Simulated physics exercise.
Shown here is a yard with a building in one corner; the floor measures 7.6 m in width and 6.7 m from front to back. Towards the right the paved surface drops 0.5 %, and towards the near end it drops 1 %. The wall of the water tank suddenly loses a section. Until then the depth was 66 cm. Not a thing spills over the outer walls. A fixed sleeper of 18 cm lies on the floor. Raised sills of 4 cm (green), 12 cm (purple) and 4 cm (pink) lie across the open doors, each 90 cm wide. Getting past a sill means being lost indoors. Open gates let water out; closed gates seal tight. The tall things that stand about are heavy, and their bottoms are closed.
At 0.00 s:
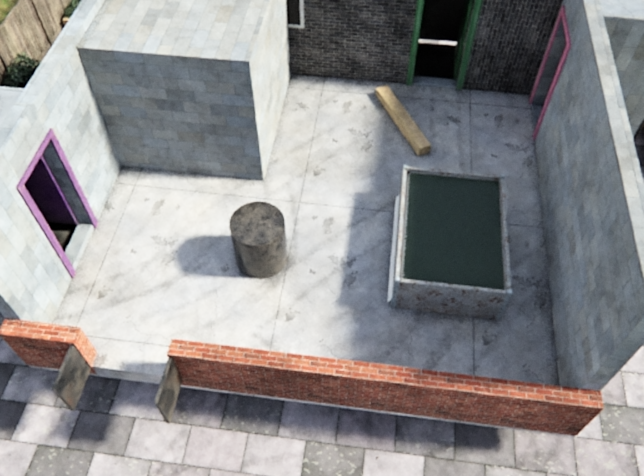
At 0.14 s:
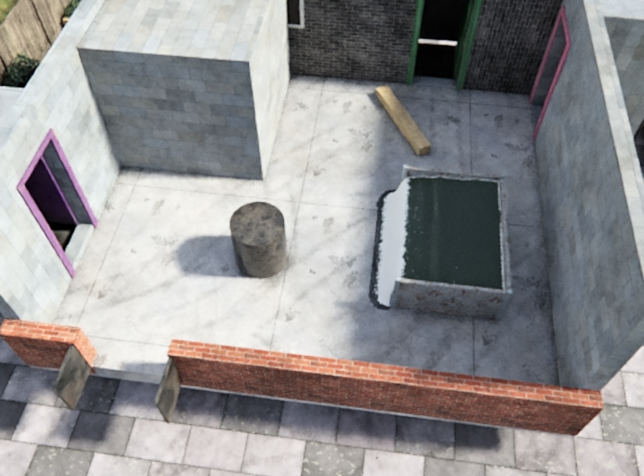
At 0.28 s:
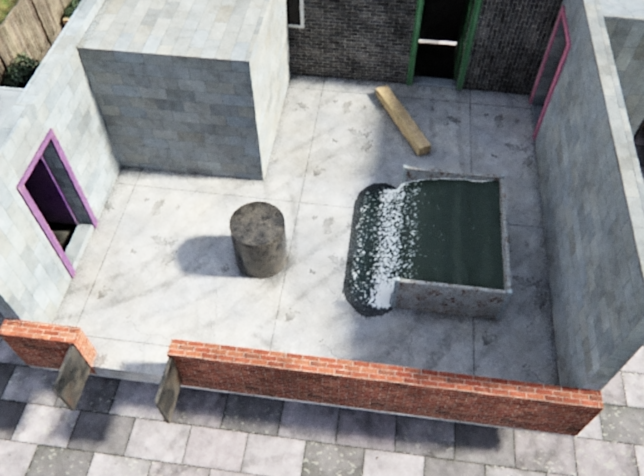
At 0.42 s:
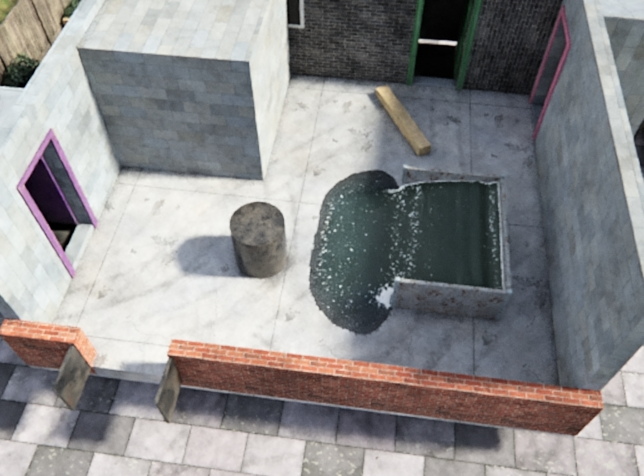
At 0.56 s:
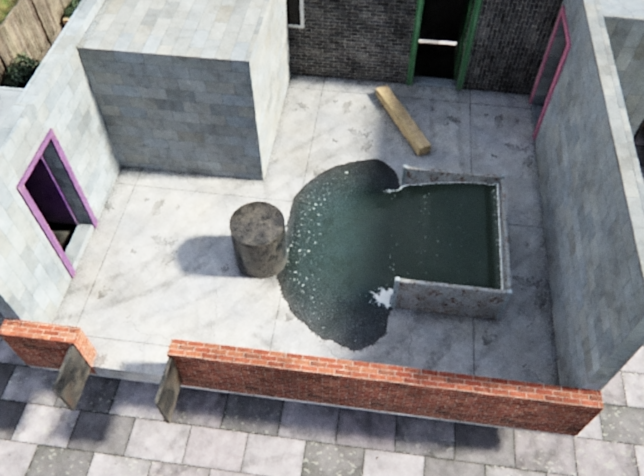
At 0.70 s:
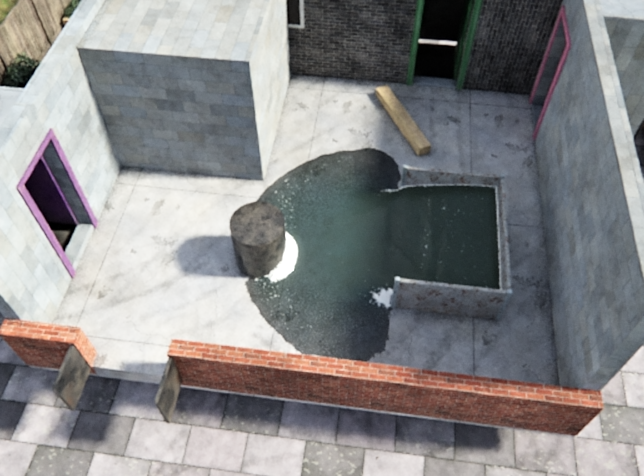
A walled yard with a pale, marbled floor is seen from high above by a still camera. A grey block building fills the back left corner, a dark grey cylinder stands mid-floor, a plank lies near a green-framed doorway, low brick walls line the front, and a stone tank of dark green water sits right. The tank's left side opens and water pours out leftward, foaming, spreading in a widening rounded pool that reaches the cylinder and splashes white against it.
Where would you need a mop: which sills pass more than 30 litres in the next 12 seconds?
At the green door no more than the set amount gets in, at the purple door no more than the set amount gets in, at the pink door no more than the set amount gets in.
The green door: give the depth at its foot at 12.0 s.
1.0 cm.
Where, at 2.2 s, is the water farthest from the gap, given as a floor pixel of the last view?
Location: Approx. (44, 344) in the last view.
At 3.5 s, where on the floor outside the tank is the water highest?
Look at roughly (78, 349).
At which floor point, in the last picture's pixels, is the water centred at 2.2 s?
Around (303, 238).
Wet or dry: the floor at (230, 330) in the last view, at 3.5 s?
Awash.
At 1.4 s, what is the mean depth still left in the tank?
About 27 cm.
After 1.4 s water covers 40 % of the floor and is deepest (40 cm) near (293, 252); green door not reached, purple door not reached, pink door not reached.
After 2.2 s water covers 50 % of the floor and is deepest (38 cm) near (129, 176); green door not reached, purple door 4 cm at the sill, 0 L in, pink door not reached.
After 3.5 s water covers 60 % of the floor and is deepest (34 cm) near (78, 349); green door not reached, purple door 12 cm at the sill, 1 L in, pink door not reached.
After 7.0 s water covers 80 % of the floor and is deepest (12 cm) near (184, 362); green door 2 cm at the sill, 0 L in, purple door 7 cm at the sill, 3 L in, pink door 4 cm at the sill, 2 L in.
After 12.0 s water covers 90 % of the floor and is deepest (12 cm) near (550, 309); green door 1 cm at the sill, 0 L in, purple door 3 cm at the sill, 3 L in, pink door 2 cm at the sill, 3 L in.
